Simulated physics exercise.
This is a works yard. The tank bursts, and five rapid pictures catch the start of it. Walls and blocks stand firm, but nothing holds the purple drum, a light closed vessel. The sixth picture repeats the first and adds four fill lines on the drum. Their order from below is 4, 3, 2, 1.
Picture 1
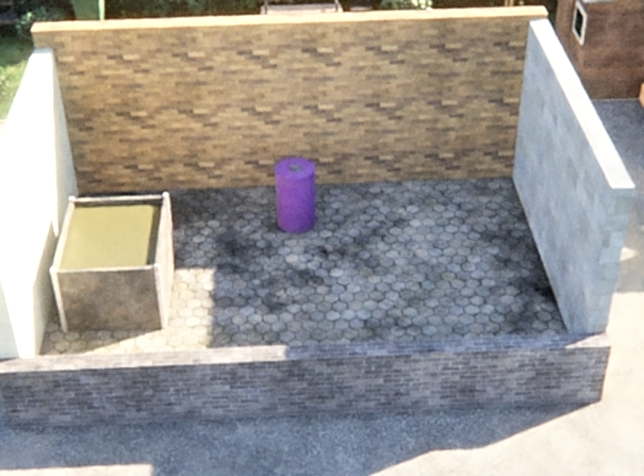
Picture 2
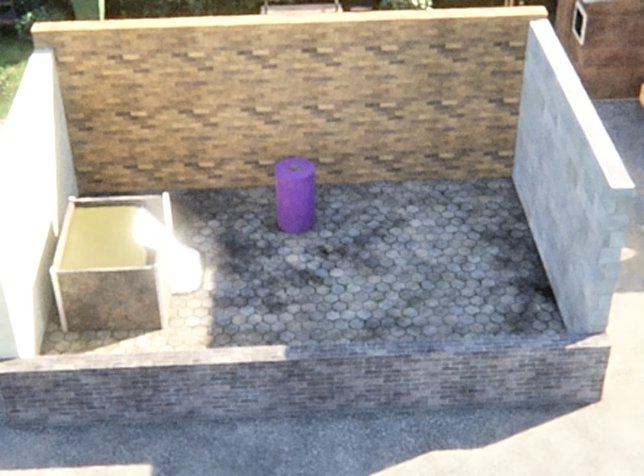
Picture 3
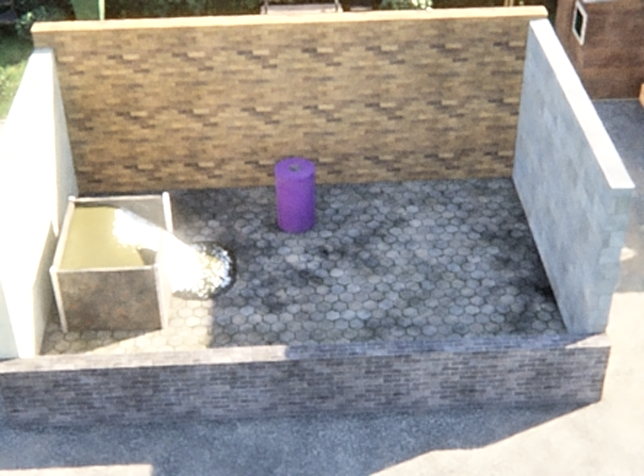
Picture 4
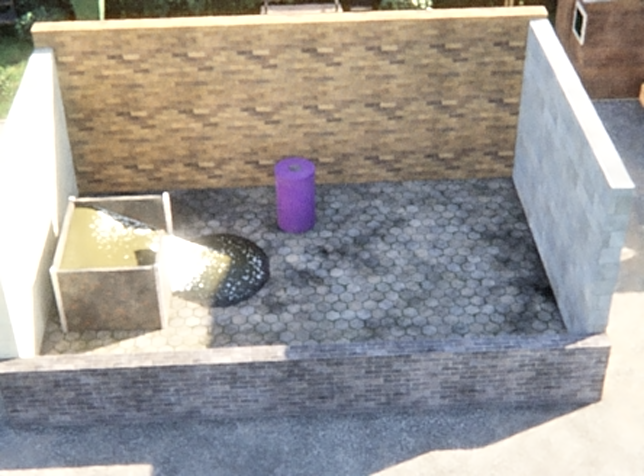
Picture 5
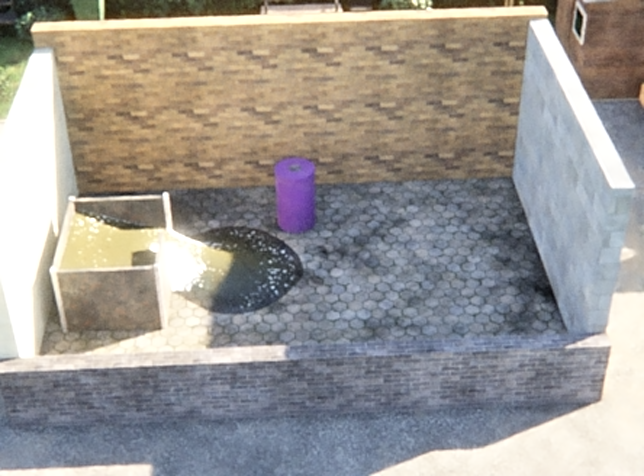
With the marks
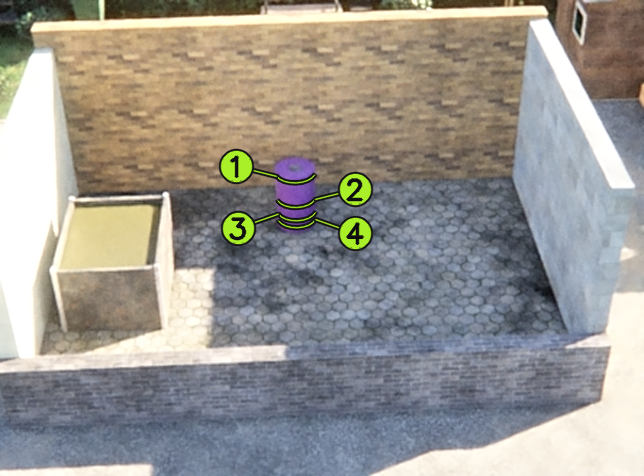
Water fills an open tank at the left of a walled, paved yard, then bursts through the tank's right side and pours onto the ground. It foams and spreads rightward in a widening dark puddle across the paving, its edge drawing nearer to a purple drum that stays standing in place.
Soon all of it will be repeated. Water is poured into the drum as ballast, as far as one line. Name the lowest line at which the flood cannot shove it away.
Choose 2.
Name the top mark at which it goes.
3 it is.
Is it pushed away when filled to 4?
Yes, that goes wrong.
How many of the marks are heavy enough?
Two.
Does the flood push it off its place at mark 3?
Yes, that goes wrong.
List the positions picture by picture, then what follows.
The first picture shows lid of the purple drum at (295, 168); tank full, its middle at (113, 237).
In the second picture, 2 % of the ground under water, its edge towards the drum at (193, 250).
In the third picture, 3 % of the ground under water, its edge towards the drum at (225, 252).
In the fourth picture, 6 % of the ground under water, its edge towards the drum at (254, 249).
The fifth picture shows lid of the purple drum at (295, 168); 9 % of the ground under water, its edge towards the drum at (277, 242).
In lime, 1 at (296, 182); 2 at (296, 207); 3 at (297, 220); 4 at (297, 227); from the bottom up 4, 3, 2, 1.
For mark 1, it does not move.
For mark 2, it shifts by a finger or two and stays.
For mark 3, it is pushed about its own width away.
For mark 4, it is pushed about 5 times its own width away.
